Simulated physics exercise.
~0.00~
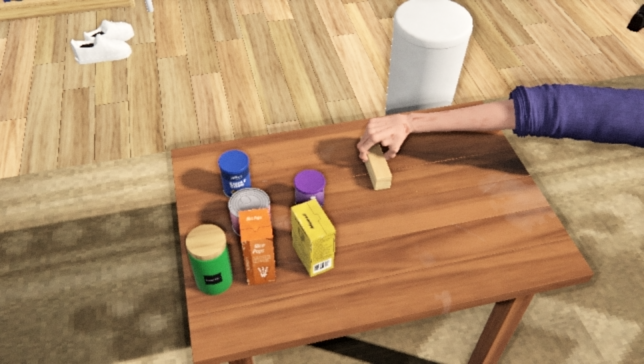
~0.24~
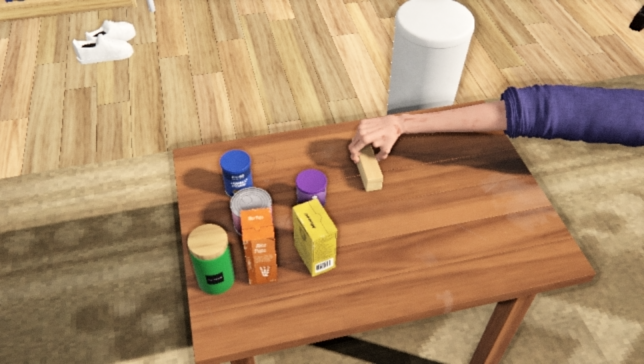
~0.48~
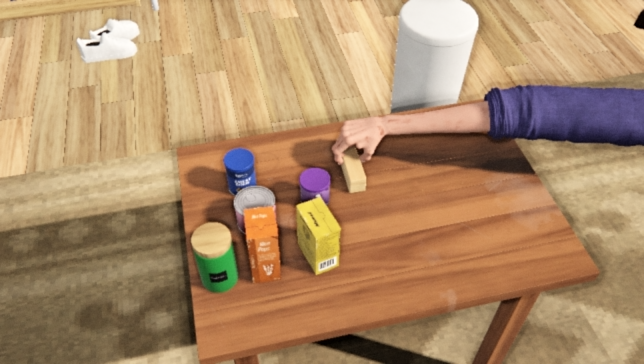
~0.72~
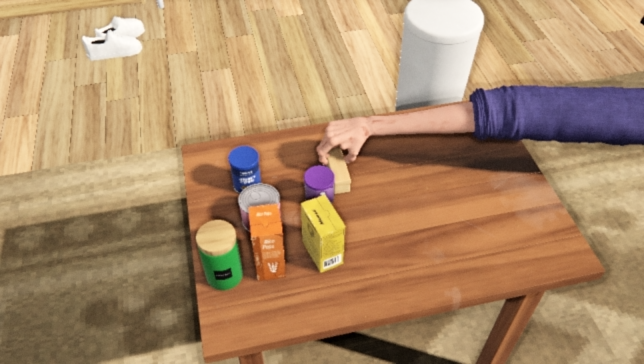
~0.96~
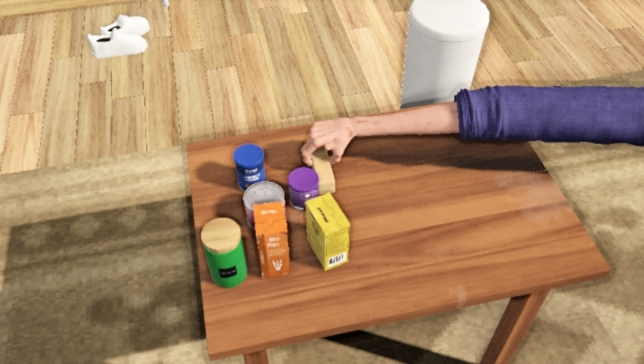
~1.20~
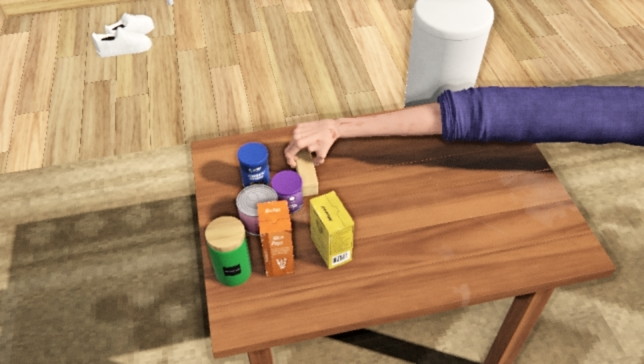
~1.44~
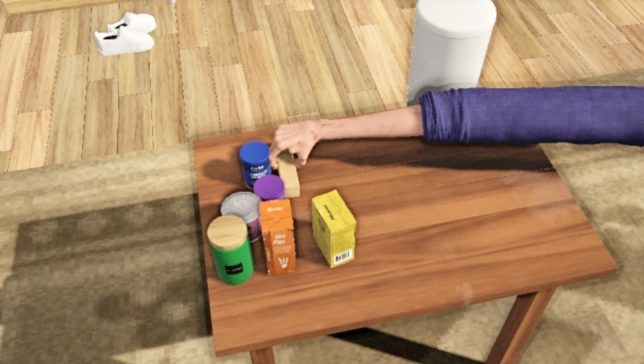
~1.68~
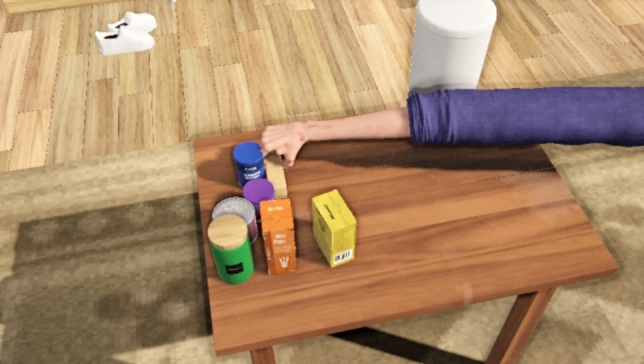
A hand in a purple sleeve slid a small wooden block leftward across a wooden table, pushing a purple tub into a pinkish-grey one and nudging both left, while the green jar, orange carton and yellow packet stayed put, all still upright.
